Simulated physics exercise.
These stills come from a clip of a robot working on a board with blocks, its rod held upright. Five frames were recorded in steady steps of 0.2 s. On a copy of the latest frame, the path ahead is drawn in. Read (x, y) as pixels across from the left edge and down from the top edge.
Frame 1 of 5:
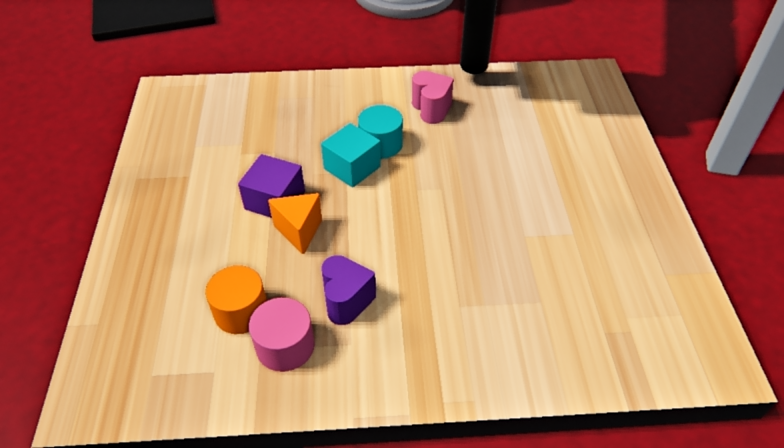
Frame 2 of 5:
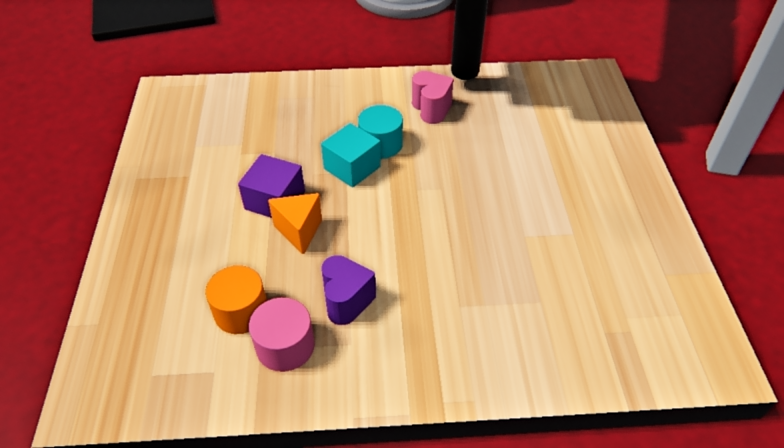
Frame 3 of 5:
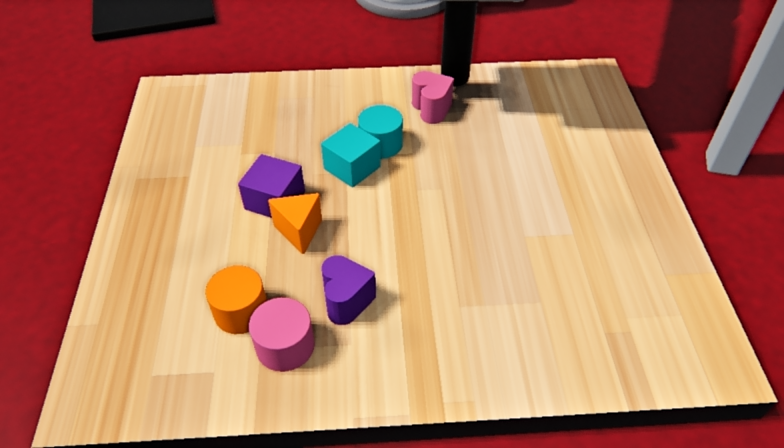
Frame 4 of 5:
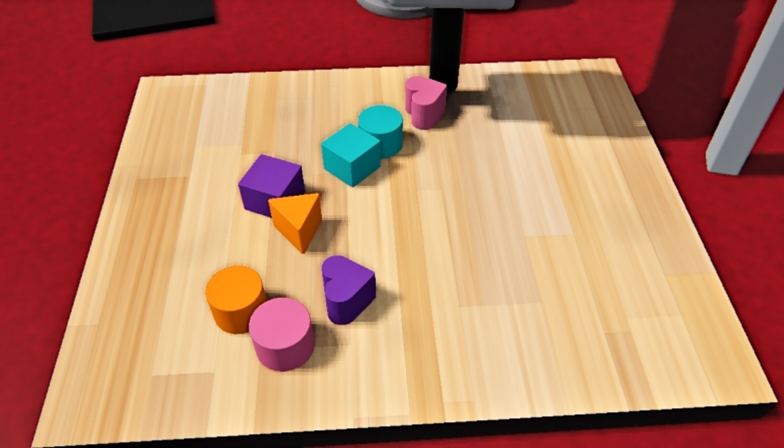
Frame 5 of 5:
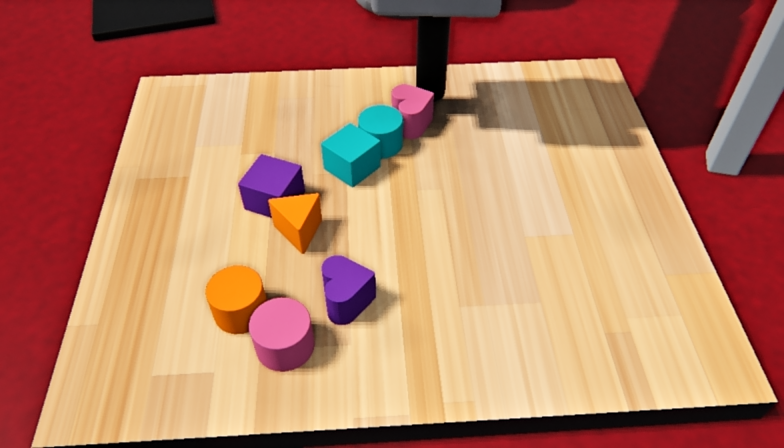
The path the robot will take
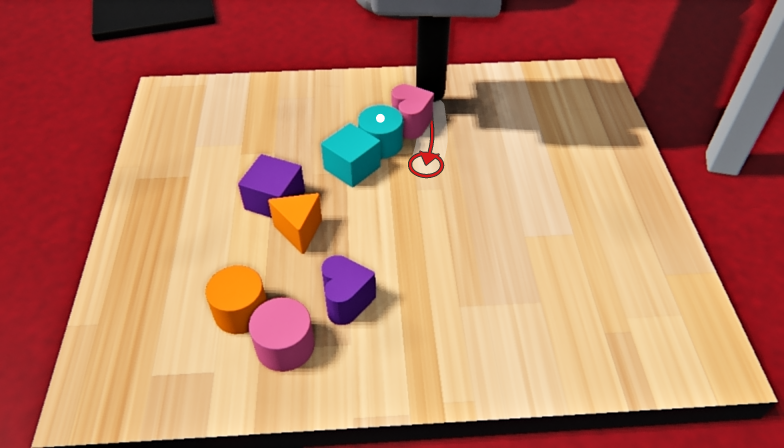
On a wooden board, a black rod nudges the pink heart slightly left and down.
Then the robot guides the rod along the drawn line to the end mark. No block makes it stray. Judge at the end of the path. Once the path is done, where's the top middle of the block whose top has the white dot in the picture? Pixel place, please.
Final place: (363, 128).
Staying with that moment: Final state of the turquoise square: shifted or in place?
That block is shifted.
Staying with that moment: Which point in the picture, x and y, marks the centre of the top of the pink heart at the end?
So, by the moment the path ends, you'll find the top centre of the pink heart at (392, 146).
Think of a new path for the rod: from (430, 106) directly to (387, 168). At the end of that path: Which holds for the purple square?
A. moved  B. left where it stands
The correct letter is A.
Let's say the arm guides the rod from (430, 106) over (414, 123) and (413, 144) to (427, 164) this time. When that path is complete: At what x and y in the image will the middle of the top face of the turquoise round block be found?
Answer: (364, 154).
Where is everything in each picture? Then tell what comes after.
Lower end of the rod at (474, 67), tops of blocks, turquoise square at (350, 141), turquoise round block at (380, 118), pink heart at (433, 83), in the first picture.
Rod at (465, 73), blocks as before, in the second picture.
Rod at (455, 79), blocks as before, in the third picture.
Rod at (443, 86), pink heart at (425, 89), in the fourth picture.
Rod at (430, 94), turquoise square at (350, 141), turquoise round block at (380, 118), pink heart at (412, 97), in the fifth picture.
The drawn path runs from (430, 106) via (432, 135), ending at (426, 165); the dot is on the turquoise round block.
The first path, step by step. Halfway along, rod at (433, 123); turquoise square at (334, 149); turquoise round block at (369, 127); pink heart at (409, 124), turned 15° clockwise.
At the end, rod at (427, 153); turquoise square at (329, 150); turquoise round block at (363, 128); pink heart at (392, 146), turned 60° clockwise.
